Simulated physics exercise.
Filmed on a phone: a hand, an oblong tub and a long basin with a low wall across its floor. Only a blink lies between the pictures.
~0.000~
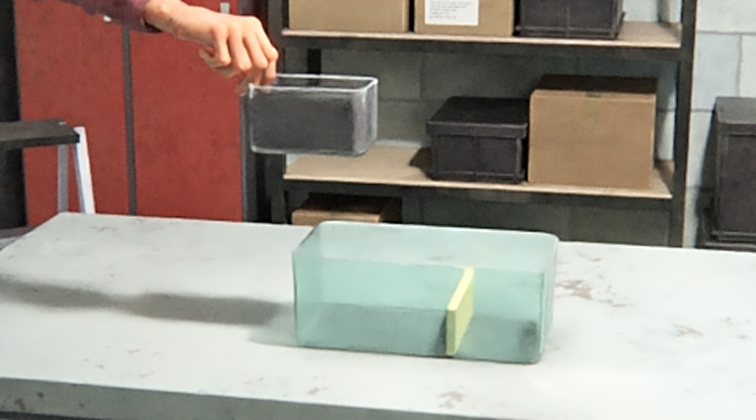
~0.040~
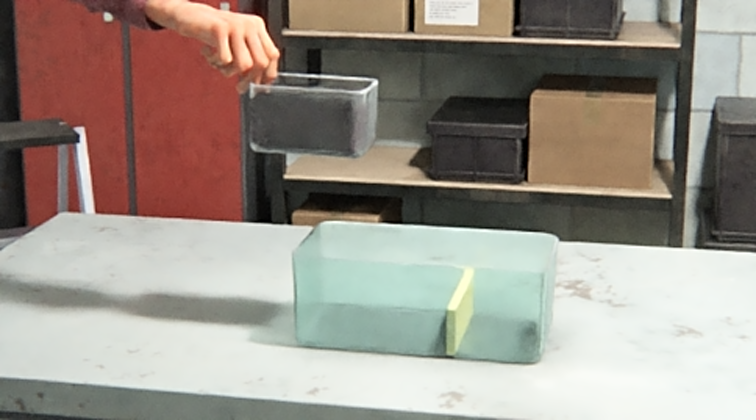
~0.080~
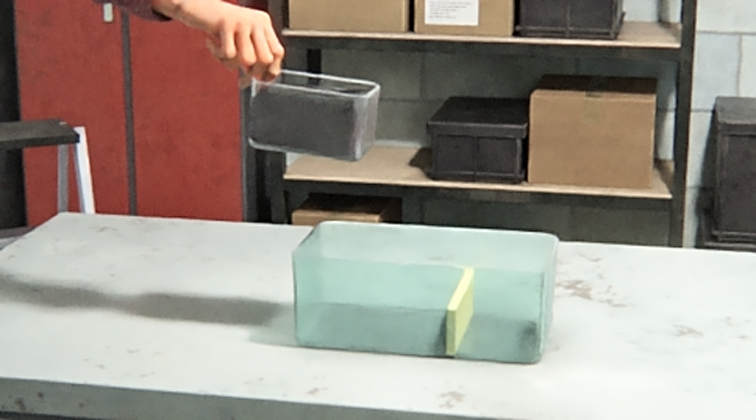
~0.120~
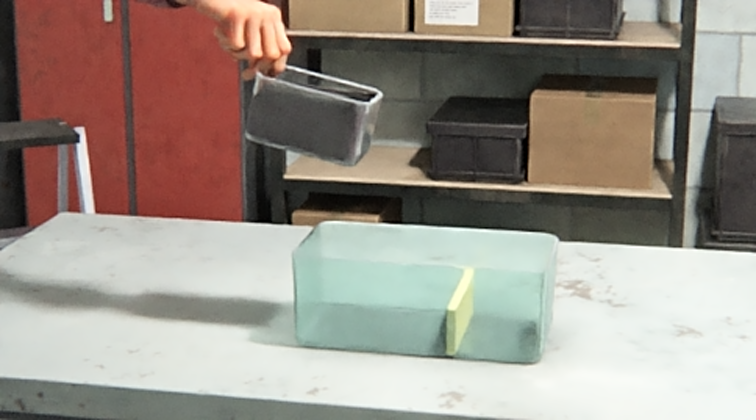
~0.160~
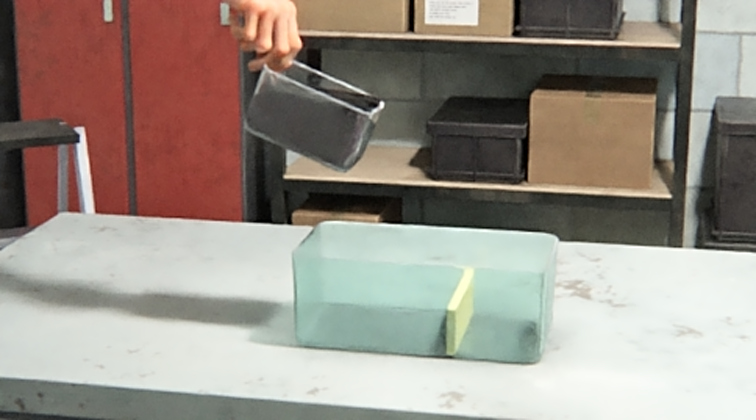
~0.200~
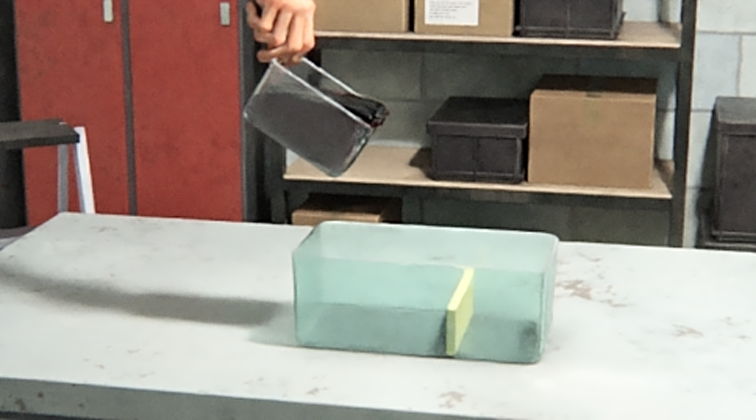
To begin with, a hand holds a clear oblong tub of dark liquid level above a long, greenish see-through basin with a low yellow wall across its floor. The hand then shifts right and rises, tilting the tub steadily down to the right until dark liquid reaches its lower rim.
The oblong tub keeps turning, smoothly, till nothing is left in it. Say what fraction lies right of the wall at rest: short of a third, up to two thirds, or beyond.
It comes to not even a third.
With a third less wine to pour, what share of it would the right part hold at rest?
About 5 per cent.
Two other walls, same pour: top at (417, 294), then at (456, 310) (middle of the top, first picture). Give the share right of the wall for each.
The first gives 65 %, the second 15 %.
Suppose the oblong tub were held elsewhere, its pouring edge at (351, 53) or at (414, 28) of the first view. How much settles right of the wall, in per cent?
In turn 5 and 65 in a hundred.
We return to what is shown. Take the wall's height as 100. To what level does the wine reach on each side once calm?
Near 40 on the left, 0 on the right.
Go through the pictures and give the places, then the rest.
Tilt 0°; pouring edge (370, 86); surface from (260, 90) to (370, 94); the long basin's rim runs from (306, 239) to (552, 254); the wall's top is at (461, 291), in the first frame.
Tilt 1°; pouring edge (371, 88); surface from (260, 89) to (371, 94), in the second frame.
Tilt 6°; pouring edge (373, 93); surface from (262, 88) to (371, 96), in the third frame.
Tilt 13°; pouring edge (376, 100); surface from (264, 88) to (375, 99), in the fourth frame.
Tilt 22°; pouring edge (377, 110); surface from (262, 93) to (376, 103); 1 per cent is over the edge, in the fifth frame.
Tilt 32°; pouring edge (377, 122); surface from (261, 92) to (374, 113); 5 per cent is over the edge, in the sixth frame.
A moment on, the oblong tub is tipped on its side and 33 per cent is still to pour, 17 is left of the wall and 0 right of it.
Next, the oblong tub is tipped on its side and 11 per cent is still to pour, 79 is left of the wall and 0 right of it.
Then the oblong tub is tipped on its side and 5 per cent is still to pour, 86 is left of the wall and 2 right of it.
Later the oblong tub is tipped on its side and 2 per cent is still to pour, 92 is left of the wall and 3 right of it.
Finally, 94 per cent lies left of the wall, 3 right of it and 2 outside.
